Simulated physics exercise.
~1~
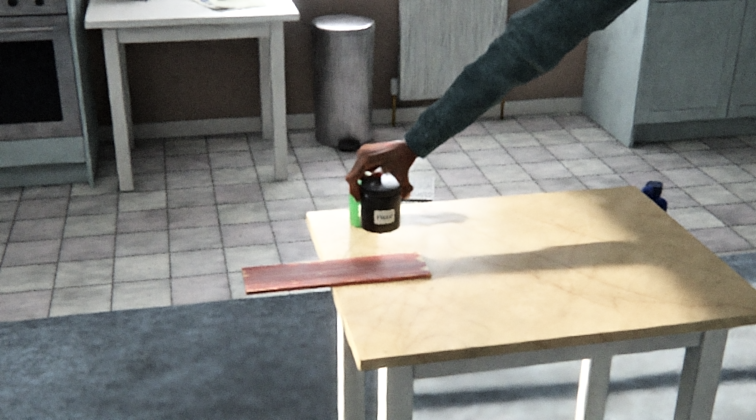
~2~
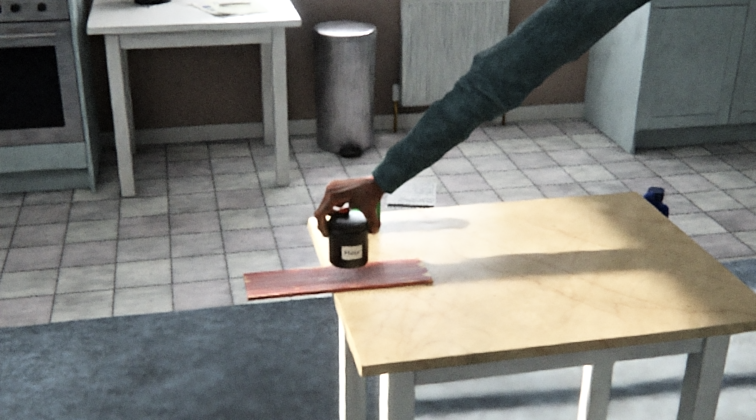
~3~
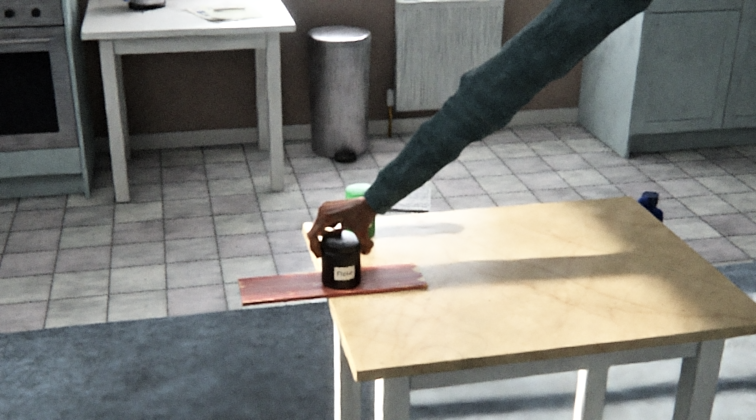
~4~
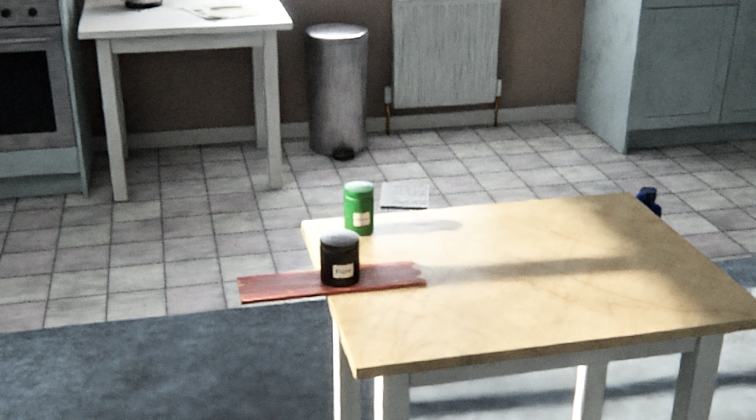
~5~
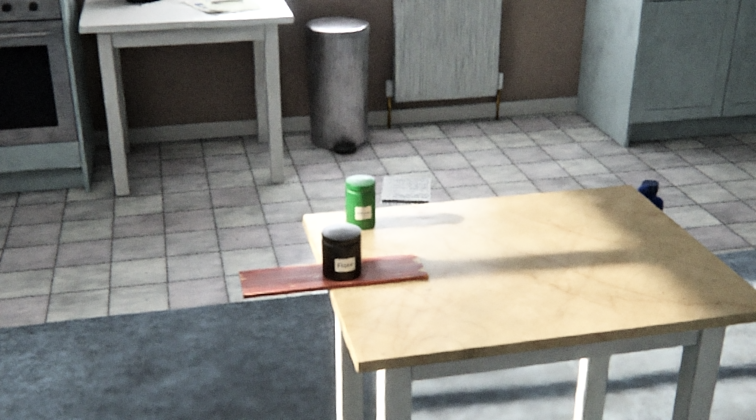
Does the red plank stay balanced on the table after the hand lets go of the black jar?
Yes, the plank keeps its balance on the table, with the black jar still standing on it.
A black jar was lowered by a hand, moving left and down onto a red plank jutting past the edge of a wooden table, near a green jar. The hand let go and drew away, and the jar and plank stayed balanced.
